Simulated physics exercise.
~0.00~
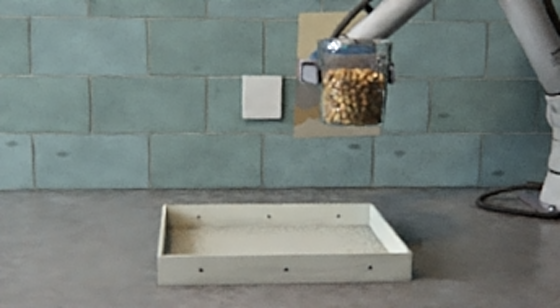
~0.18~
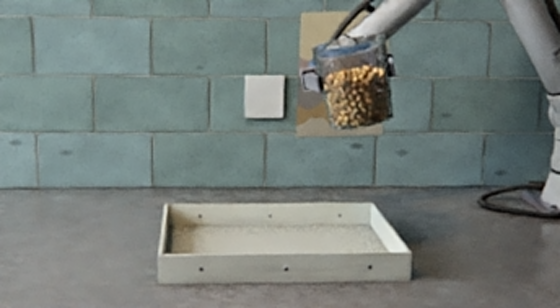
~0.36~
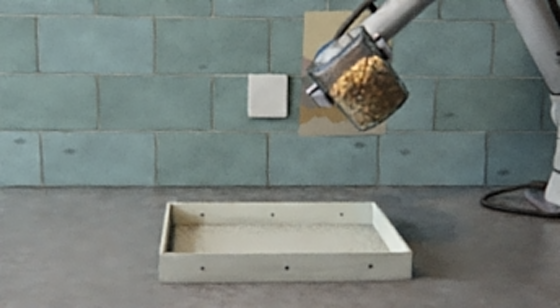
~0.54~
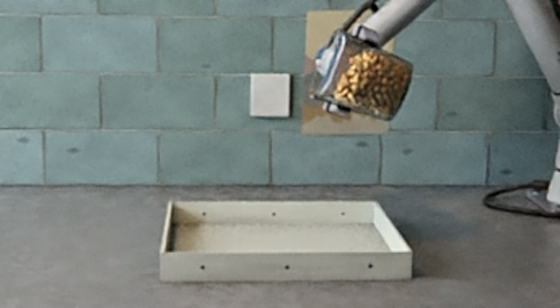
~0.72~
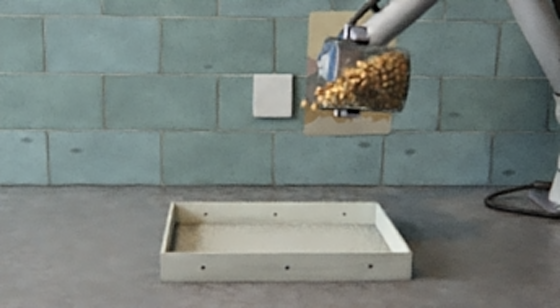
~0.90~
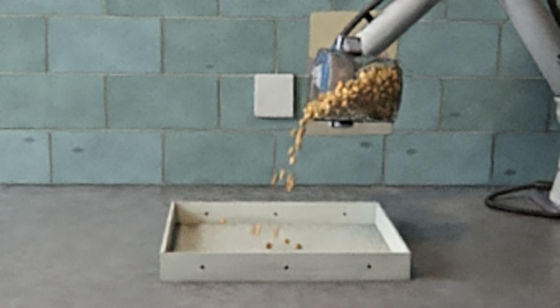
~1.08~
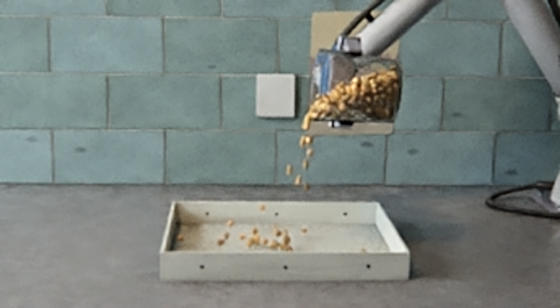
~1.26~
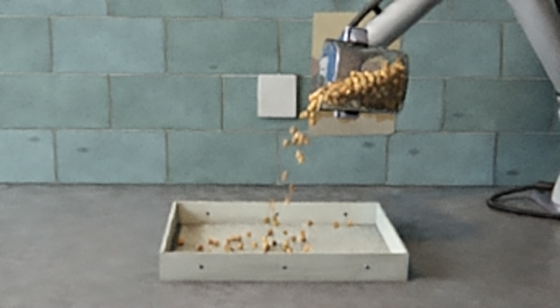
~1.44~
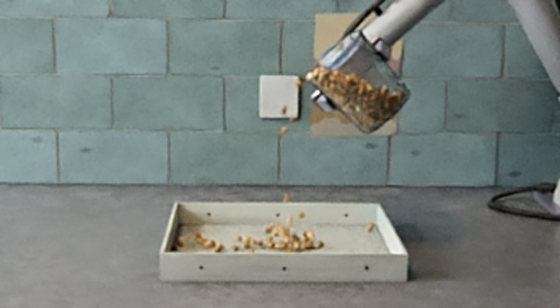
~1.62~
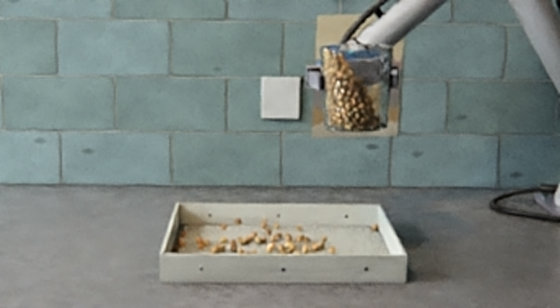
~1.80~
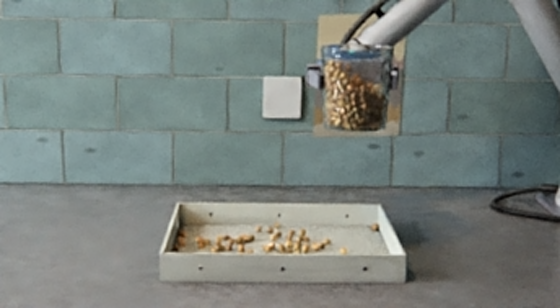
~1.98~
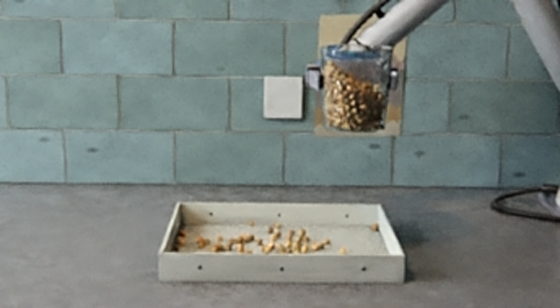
A robot arm held a clear tumbler of chickpeas above a shallow, pale tray, tipped it to the left until some spilled out, then turned it upright again, leaving a scattering in the tray and most still in the tumbler.
